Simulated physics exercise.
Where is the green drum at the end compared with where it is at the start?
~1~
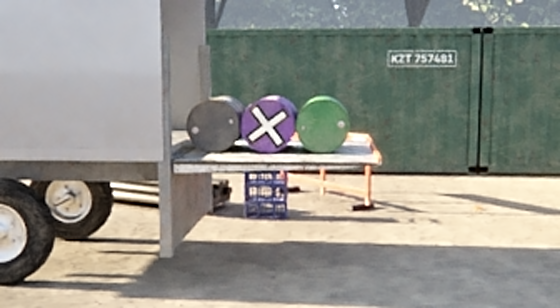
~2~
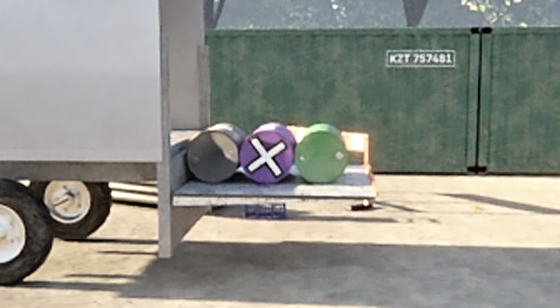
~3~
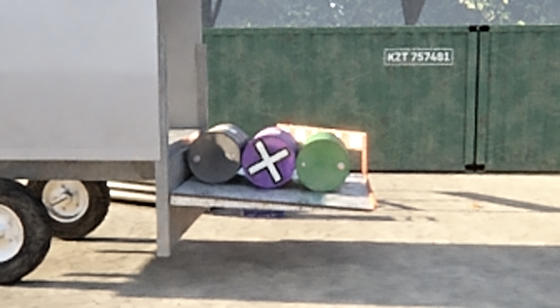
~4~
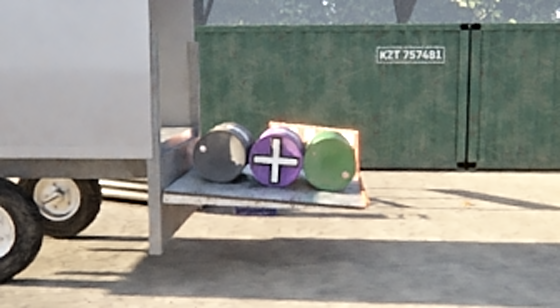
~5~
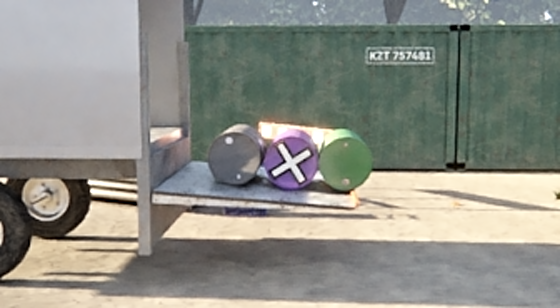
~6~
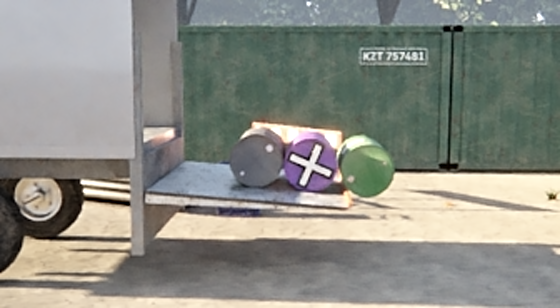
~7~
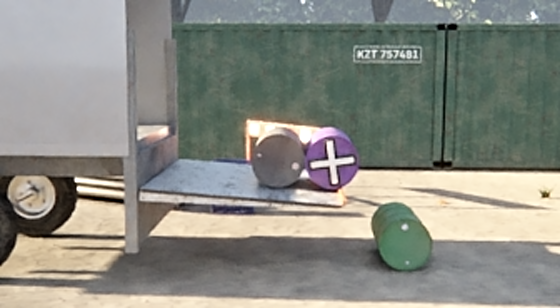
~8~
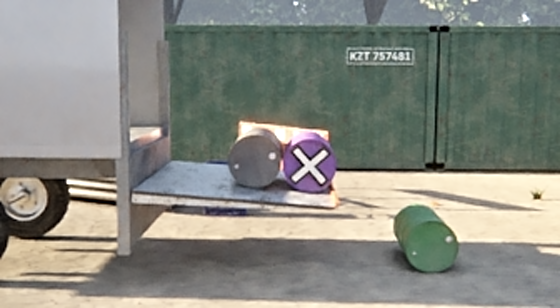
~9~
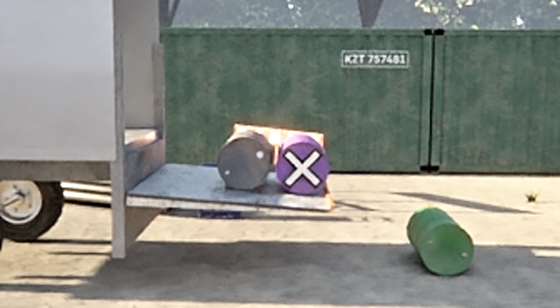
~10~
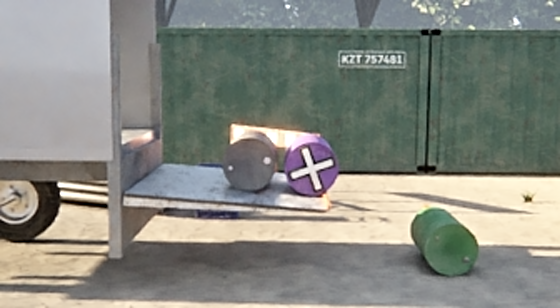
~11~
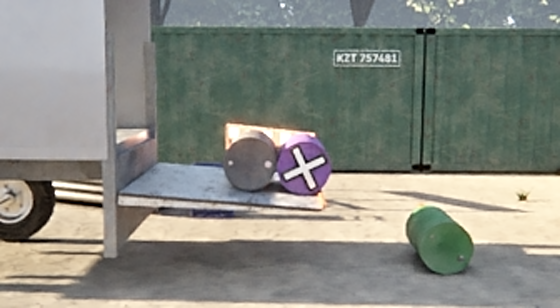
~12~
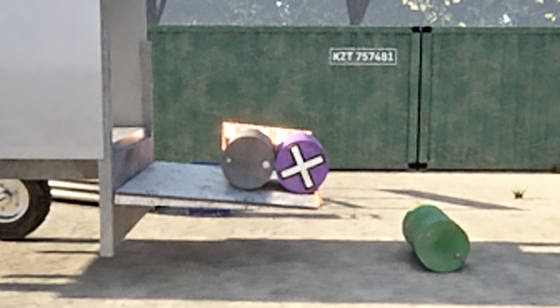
At the start the green drum is on the platform at the back of the lorry, to the right of the purple one. By the end it lies on the ground, to the right of the platform.
